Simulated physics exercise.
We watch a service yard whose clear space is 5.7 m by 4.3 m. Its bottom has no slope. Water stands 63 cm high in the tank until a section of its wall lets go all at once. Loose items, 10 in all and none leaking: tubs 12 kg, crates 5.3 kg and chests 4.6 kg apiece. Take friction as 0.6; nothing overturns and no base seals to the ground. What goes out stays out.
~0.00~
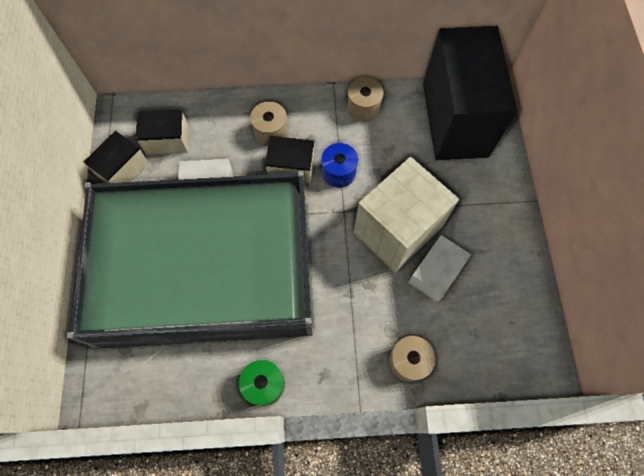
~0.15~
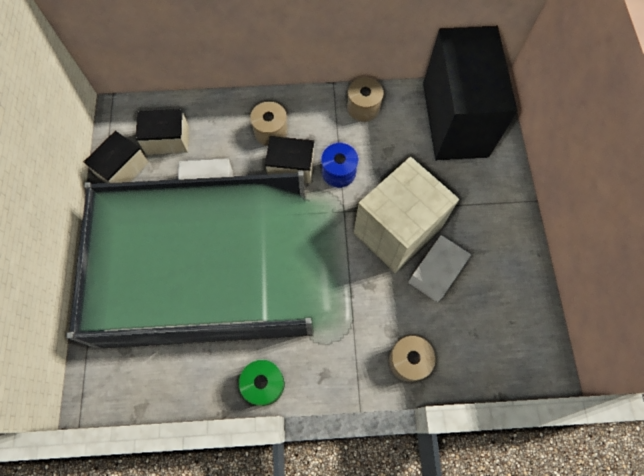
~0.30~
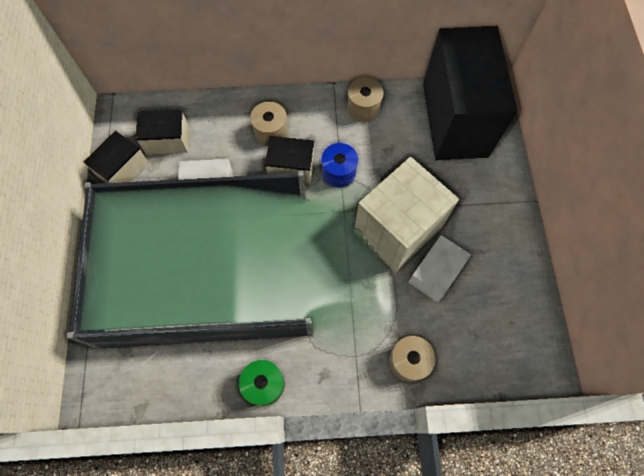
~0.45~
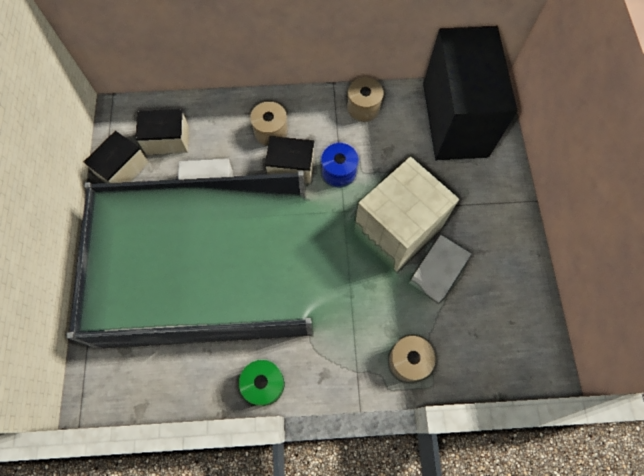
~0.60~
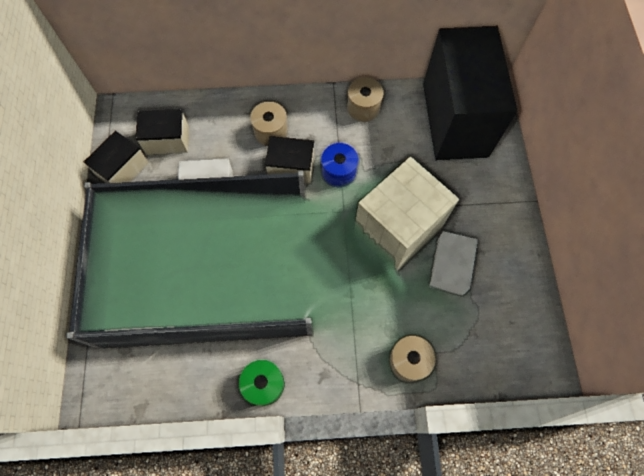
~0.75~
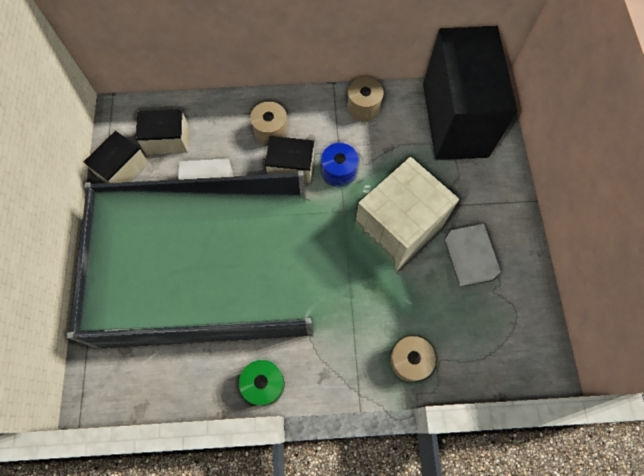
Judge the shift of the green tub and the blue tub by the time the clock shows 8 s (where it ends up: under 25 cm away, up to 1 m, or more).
The green tub barely shifts, the blue tub ends far away.
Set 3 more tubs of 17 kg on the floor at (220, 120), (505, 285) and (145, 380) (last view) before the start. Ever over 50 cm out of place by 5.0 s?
In that order: Less, past it, short of it.
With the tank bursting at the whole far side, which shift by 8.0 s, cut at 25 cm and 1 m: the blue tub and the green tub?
Then the blue tub travels far, the green tub ends far away.
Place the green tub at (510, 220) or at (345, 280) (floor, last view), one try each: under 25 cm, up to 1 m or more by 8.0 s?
In that order: It gets carried off; it ends far away.
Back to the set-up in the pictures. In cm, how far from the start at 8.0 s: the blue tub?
Roughly 250 cm.
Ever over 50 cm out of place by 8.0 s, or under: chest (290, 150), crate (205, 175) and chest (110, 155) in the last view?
In turn: Over, past it, less.
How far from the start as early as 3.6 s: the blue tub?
About 140 cm.
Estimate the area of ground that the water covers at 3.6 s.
Some 18 m2.
After 1.6 s the green tub is near (261, 382), 0.0 m from its start, aground; the blue tub is near (333, 112), 0.7 m from its start, aground; 0 of 10 are out; 1 afloat.
After 3.6 s the green tub is near (261, 382), 0.0 m from its start, aground; the blue tub is near (265, 96), 1.3 m from its start, aground; 0 of 10 are out; 3 afloat.
After 5.6 s the green tub is near (261, 382), 0.0 m from its start, aground; the blue tub is near (150, 123), 2.4 m from its start, aground; 0 of 10 are out; 7 afloat.
After 8.0 s the green tub is near (261, 382), 0.0 m from its start, aground; the blue tub is near (133, 94), 2.7 m from its start, afloat; 0 of 10 are out; 9 afloat.
